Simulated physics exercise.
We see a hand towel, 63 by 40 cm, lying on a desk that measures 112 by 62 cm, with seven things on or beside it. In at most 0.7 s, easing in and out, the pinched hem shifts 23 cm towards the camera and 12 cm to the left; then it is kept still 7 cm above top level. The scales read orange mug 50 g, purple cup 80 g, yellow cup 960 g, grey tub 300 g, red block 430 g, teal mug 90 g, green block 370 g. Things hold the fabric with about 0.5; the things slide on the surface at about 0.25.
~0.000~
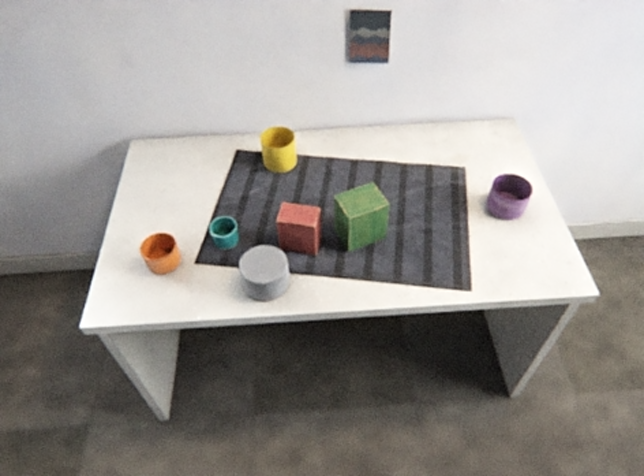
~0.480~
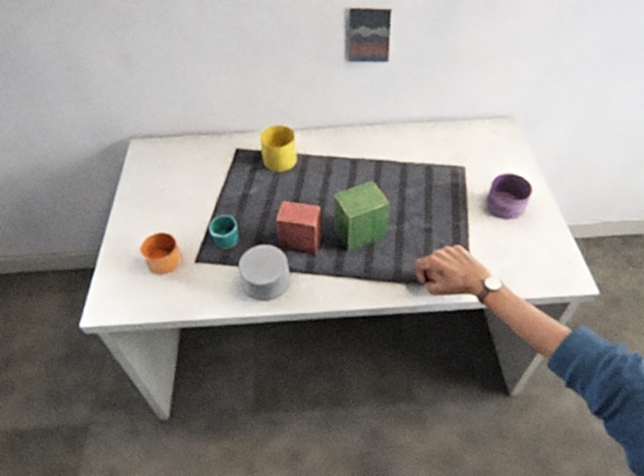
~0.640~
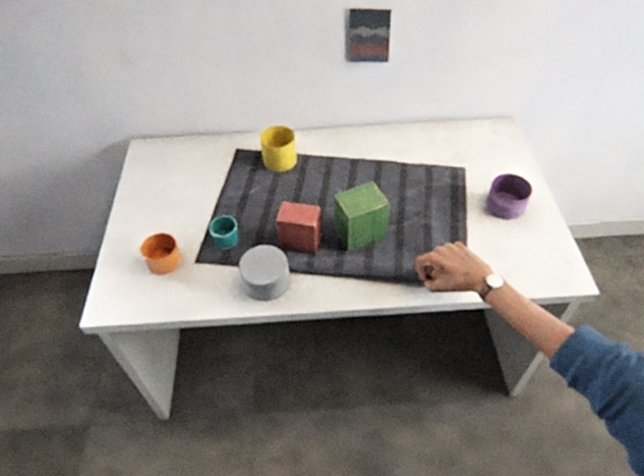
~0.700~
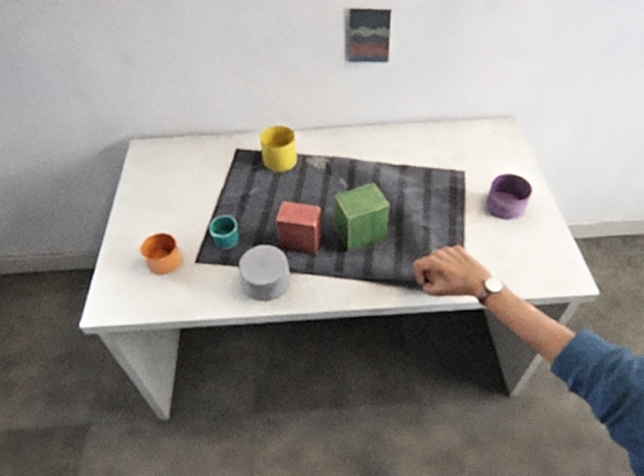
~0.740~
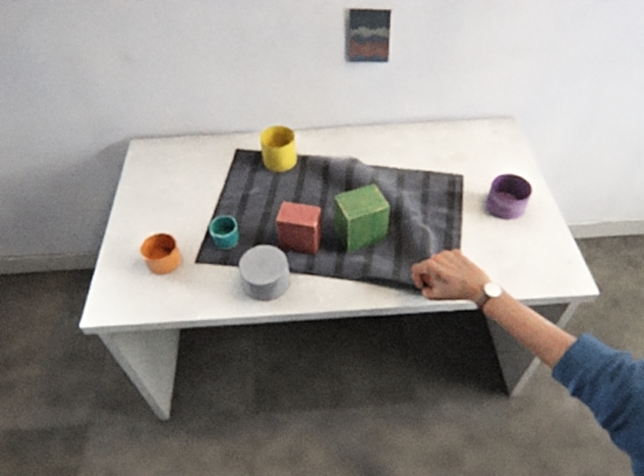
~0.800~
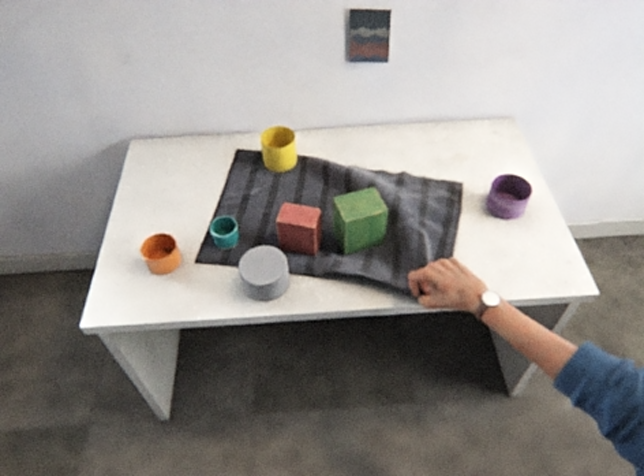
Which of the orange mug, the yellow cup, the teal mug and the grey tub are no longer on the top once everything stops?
When it settles, the orange mug is still on the top, the yellow cup is still on the top, the teal mug is still on the top, the grey tub has left the top.
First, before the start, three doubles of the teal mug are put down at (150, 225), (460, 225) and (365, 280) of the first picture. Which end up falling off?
First keeps its place, second leaves the top, third leaves the top.
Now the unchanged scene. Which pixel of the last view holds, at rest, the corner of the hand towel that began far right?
Around pixel (512, 301).
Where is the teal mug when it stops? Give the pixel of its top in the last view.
Check near (241, 258) - that's where it comes to rest.
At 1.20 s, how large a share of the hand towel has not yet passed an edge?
Near 75 in a hundred.
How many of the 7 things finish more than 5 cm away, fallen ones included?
I make it 5.
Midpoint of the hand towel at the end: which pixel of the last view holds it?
(367, 280), roughly.
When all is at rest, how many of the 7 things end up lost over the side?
Count recorded: 2.
After 0.9 s, 95 % of the hand towel is still over the top; yellow cup 3 cm off its start, green block 6 cm off its start, red block 2 cm off its start.
After 1.1 s, 85 % of the hand towel is still over the top; yellow cup 11 cm off its start, grey tub 4 cm off its start, teal mug 2 cm off its start.
After 1.2 s, 75 % of the hand towel is still over the top; yellow cup 19 cm off its start at (326, 172), grey tub 6 cm off its start at (247, 285), teal mug 5 cm off its start at (243, 230).
After 1.3 s, 70 % of the hand towel is still over the top; yellow cup 22 cm off its start, grey tub 7 cm off its start, teal mug 6 cm off its start.
After 2.9 s, 70 % of the hand towel is still over the top; grey tub over the edge, yellow cup 22 cm off its start at (336, 180), teal mug 11 cm off its start at (241, 258), orange mug 0 cm off its start at (158, 247).
